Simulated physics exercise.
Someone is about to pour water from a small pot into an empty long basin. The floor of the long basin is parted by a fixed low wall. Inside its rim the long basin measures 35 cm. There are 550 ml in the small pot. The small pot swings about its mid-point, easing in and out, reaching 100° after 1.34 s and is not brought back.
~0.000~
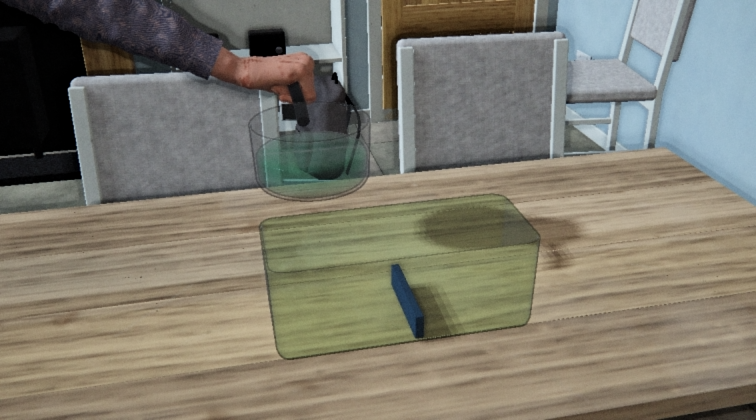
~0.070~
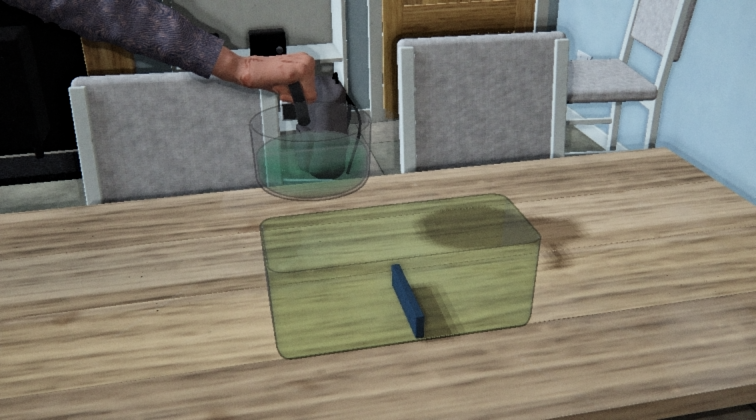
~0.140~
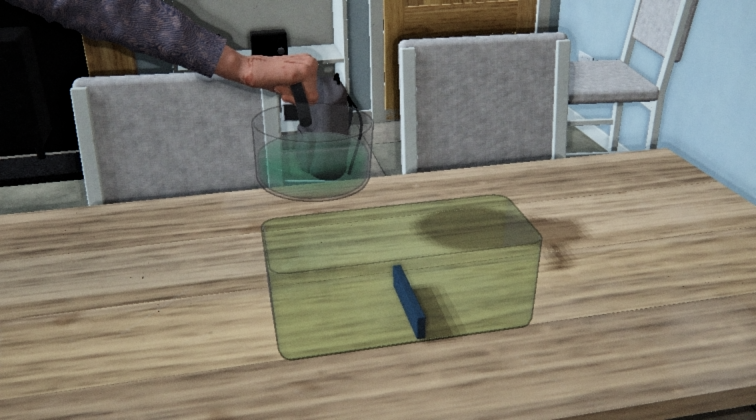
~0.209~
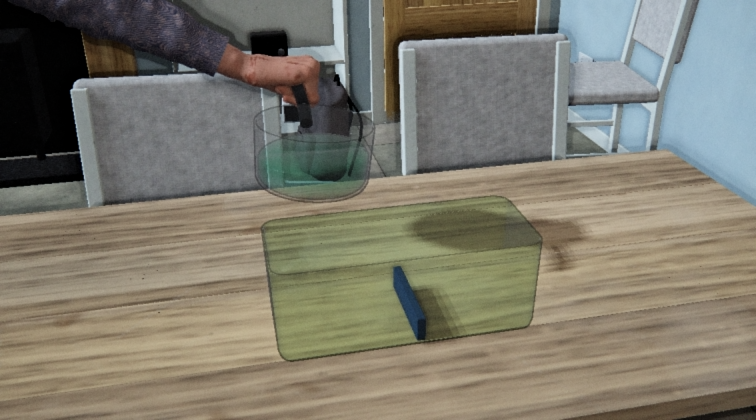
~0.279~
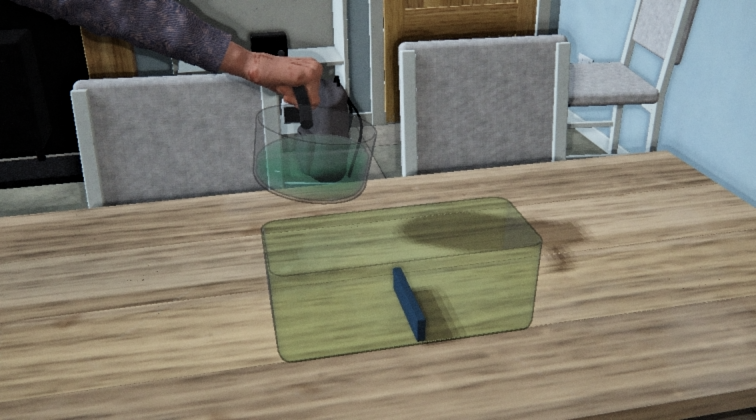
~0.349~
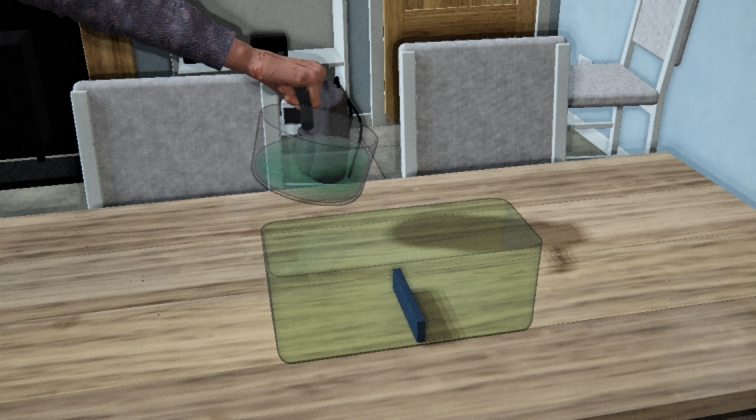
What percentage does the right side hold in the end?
The far part has some 58 per cent.
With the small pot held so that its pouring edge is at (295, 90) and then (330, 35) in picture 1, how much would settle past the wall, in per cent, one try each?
First 10, then 30 per cent.
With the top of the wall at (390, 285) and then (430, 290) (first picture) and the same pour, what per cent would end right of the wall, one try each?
In turn about 80 and 15 per cent.
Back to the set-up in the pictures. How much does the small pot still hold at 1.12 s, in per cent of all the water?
Near 20 in a hundred.
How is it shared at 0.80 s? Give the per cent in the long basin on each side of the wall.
Left about 3, right about 3.
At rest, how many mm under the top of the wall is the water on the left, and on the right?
Some 26 mm on the left and 20 mm on the right.
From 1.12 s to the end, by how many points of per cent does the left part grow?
Some 24 per cent.
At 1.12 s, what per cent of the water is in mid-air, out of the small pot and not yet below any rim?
Some 12 per cent.
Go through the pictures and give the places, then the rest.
In the first frame, tilt 0°; pouring edge (368, 117); surface from (255, 154) to (365, 144); the long basin's rim runs from (263, 247) to (522, 217); the wall's top is at (407, 290).
In the second frame, tilt 1°; pouring edge (369, 118); surface from (255, 153) to (365, 143).
In the third frame, tilt 3°; pouring edge (371, 120); surface from (257, 154) to (366, 145).
In the fourth frame, tilt 6°; pouring edge (373, 125); surface from (257, 155) to (367, 146).
In the fifth frame, tilt 10°; pouring edge (374, 130); surface from (256, 156) to (367, 147).
In the sixth frame, tilt 16°; pouring edge (376, 137); surface from (254, 157) to (368, 149).
After 0.80 s the tilt is 65° and 71 per cent is still to pour, 3 is left of the wall and 3 right of it.
After 1.12 s the tilt is 94° and 19 per cent is still to pour, 17 is left of the wall and 52 right of it.
After 1.47 s the tilt is 100° and 2 per cent is still to pour, 39 is left of the wall and 57 right of it.
After 1.84 s the tilt is 100° and 0 per cent is still to pour, 42 is left of the wall and 58 right of it.
In the end 42 per cent lies left of the wall, 58 right of it and 0 outside.
